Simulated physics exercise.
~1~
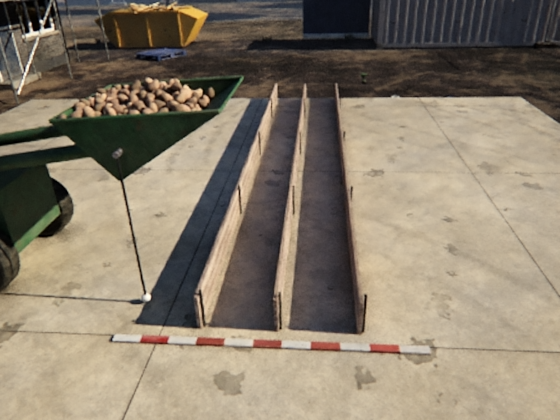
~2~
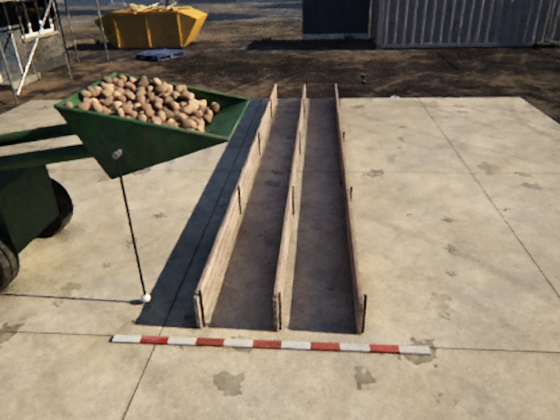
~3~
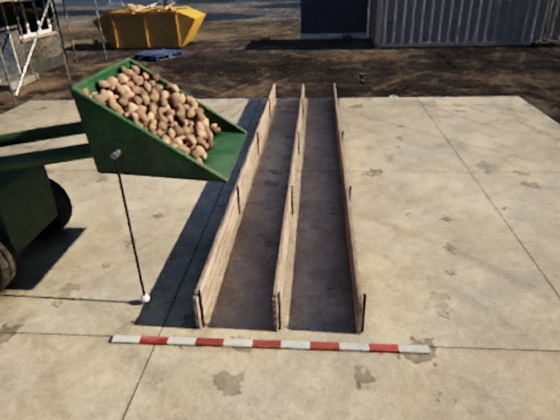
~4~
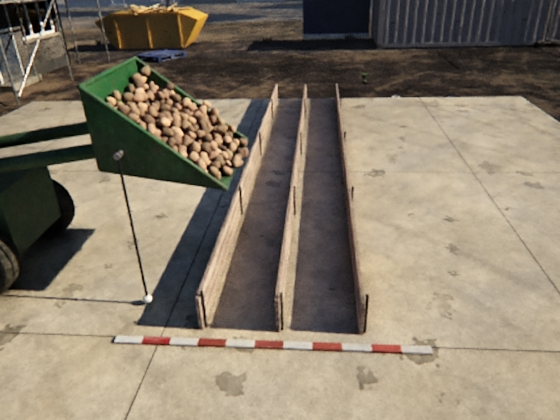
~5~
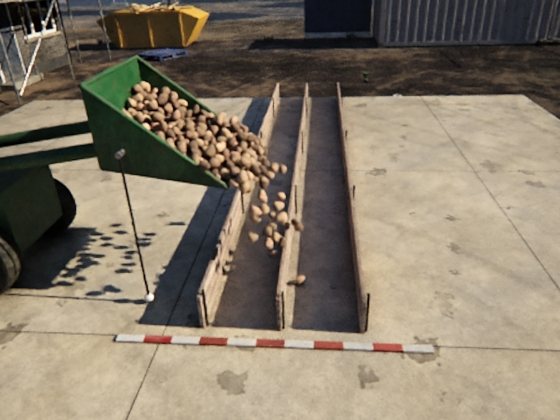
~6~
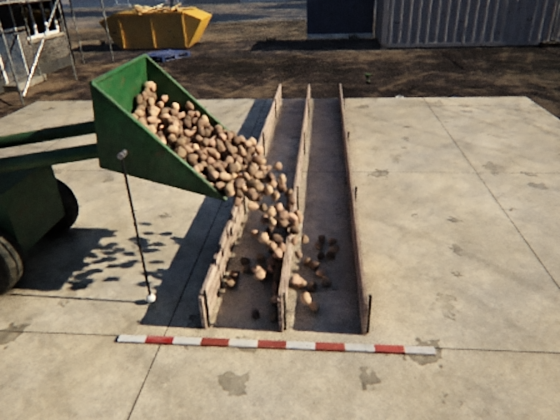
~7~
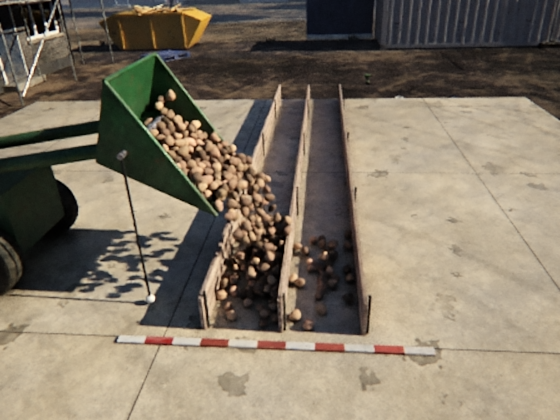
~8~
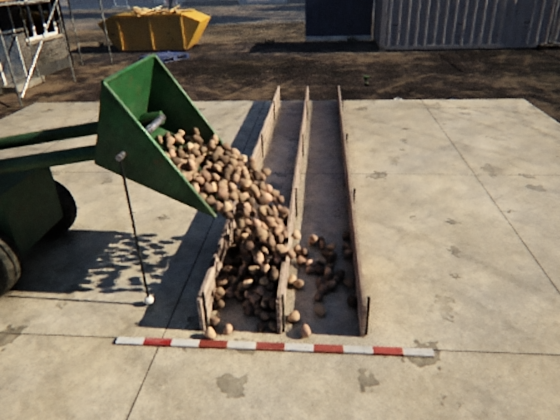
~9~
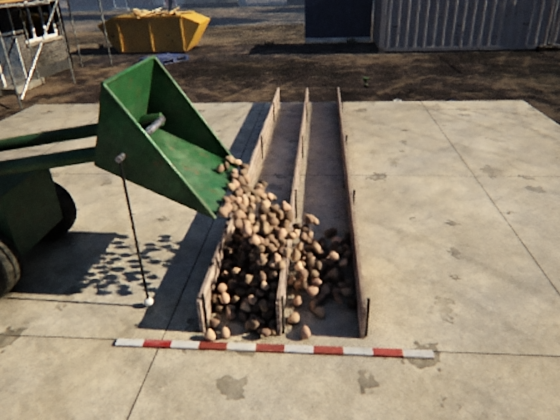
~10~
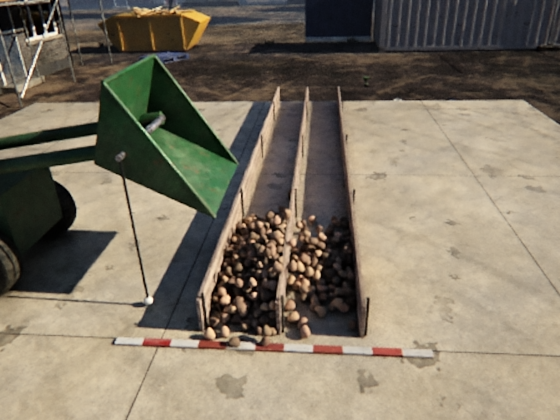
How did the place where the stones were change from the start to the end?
At first the stones were heaped in the raised green bucket on the left. By the end they lay lower down and further right, on the ground between the boards.
